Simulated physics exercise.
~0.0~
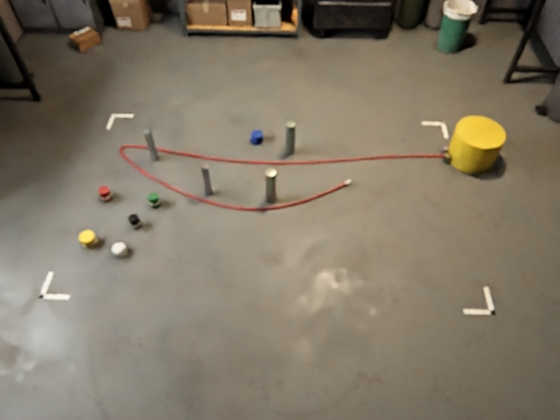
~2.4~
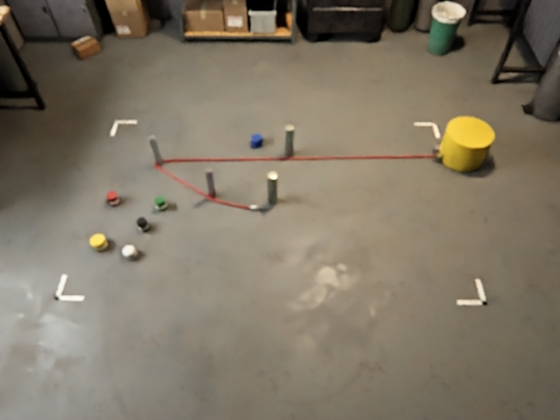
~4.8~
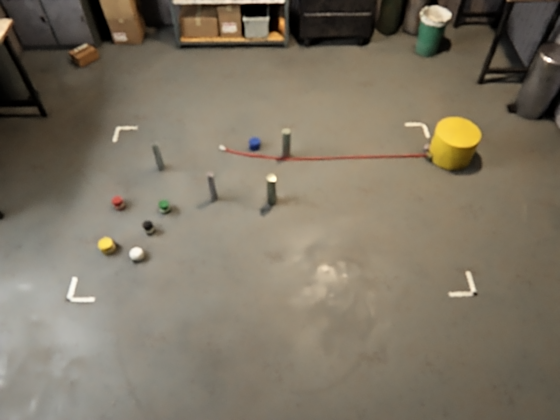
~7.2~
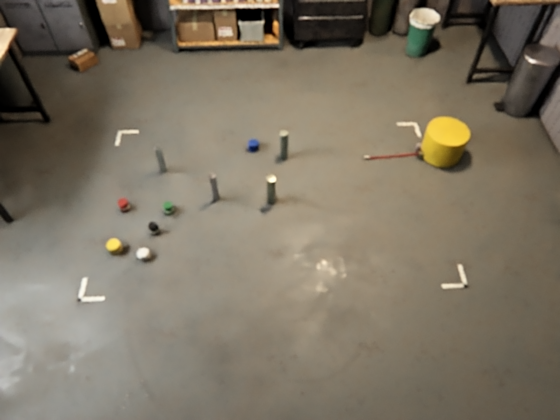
A yellow drum on the right reeled in a long red cord, drawing its loose end around the upright metal posts until only a short piece stuck out, while the small colored containers on the floor stayed where they were.
